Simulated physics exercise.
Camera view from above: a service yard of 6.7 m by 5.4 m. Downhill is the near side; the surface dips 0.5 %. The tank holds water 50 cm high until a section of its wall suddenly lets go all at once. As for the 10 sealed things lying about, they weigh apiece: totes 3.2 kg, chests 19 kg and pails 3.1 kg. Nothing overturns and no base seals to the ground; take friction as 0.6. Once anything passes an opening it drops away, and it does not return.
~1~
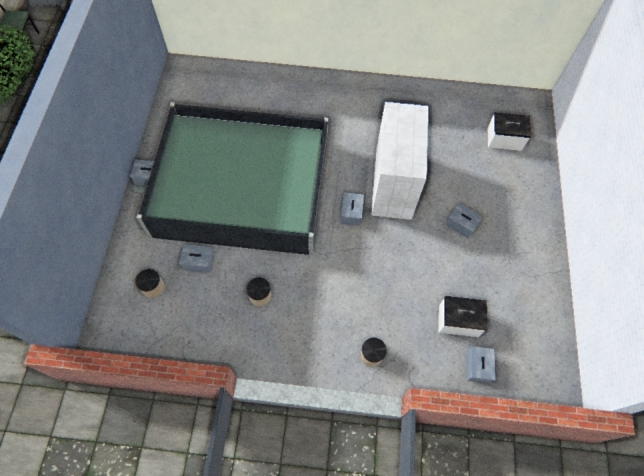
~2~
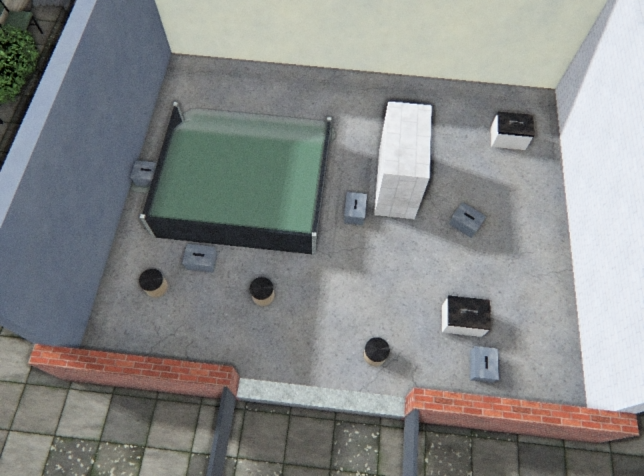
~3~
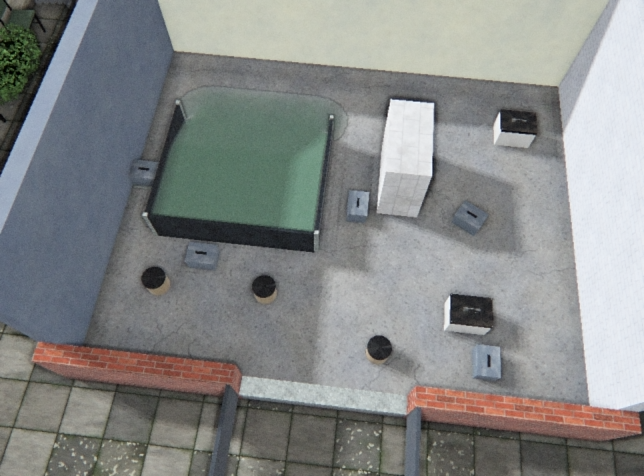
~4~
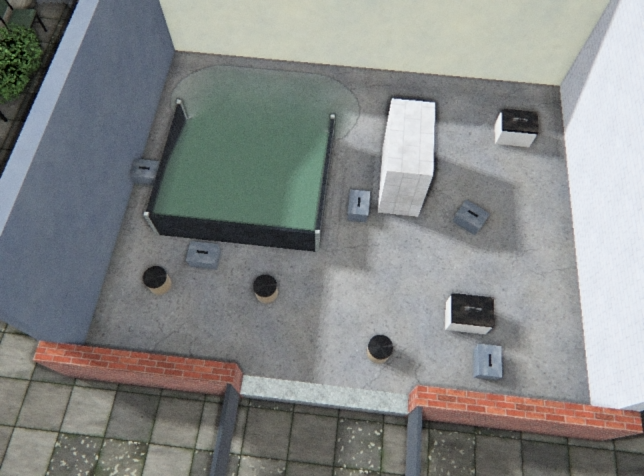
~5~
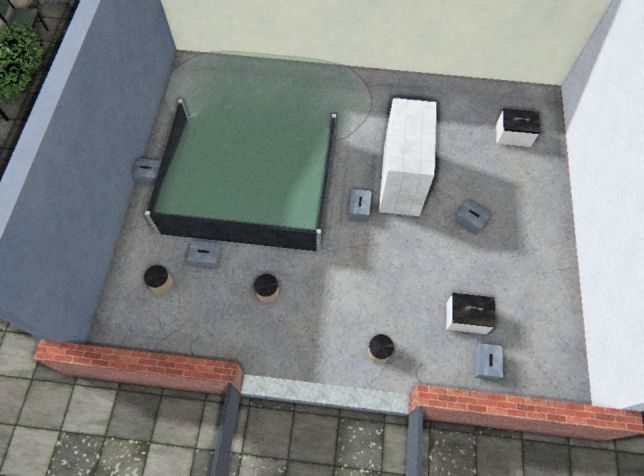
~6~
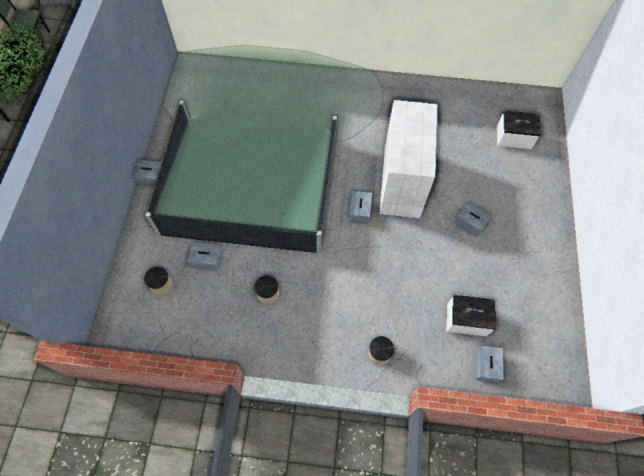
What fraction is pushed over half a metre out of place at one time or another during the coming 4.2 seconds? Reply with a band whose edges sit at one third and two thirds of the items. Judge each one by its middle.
Band: Under one third.
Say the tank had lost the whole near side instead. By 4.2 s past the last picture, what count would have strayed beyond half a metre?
That would give 6.
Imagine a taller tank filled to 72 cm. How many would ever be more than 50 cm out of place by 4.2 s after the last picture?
I count 4 of them in that case.
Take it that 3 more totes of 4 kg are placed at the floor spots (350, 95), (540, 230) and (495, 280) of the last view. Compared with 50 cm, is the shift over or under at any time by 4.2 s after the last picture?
Well, in turn they are above that, above that and below that.
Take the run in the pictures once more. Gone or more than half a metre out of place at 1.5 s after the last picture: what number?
I count 0.
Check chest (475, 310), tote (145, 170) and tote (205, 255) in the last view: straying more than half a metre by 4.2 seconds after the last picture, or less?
Taking them in turn, the answers are smaller, greater and smaller.
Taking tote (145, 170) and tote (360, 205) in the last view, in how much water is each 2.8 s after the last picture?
Depths: Near 5 cm, then near 0 cm.
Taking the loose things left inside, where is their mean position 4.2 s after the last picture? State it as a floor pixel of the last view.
Near (354, 288).
Then, 0.4 s after the last picture 0 of 10 are over 50 cm from their spots; 0 afloat.
Then, 1.5 s after the last picture 0 of 10 are over 50 cm from their spots; 0 afloat.
Then, 2.8 s after the last picture 1 of 10 are over 50 cm from their spots; 1 afloat.
Then, 4.2 s after the last picture 2 of 10 are over 50 cm from their spots, and 2 have been at some point; 2 afloat.
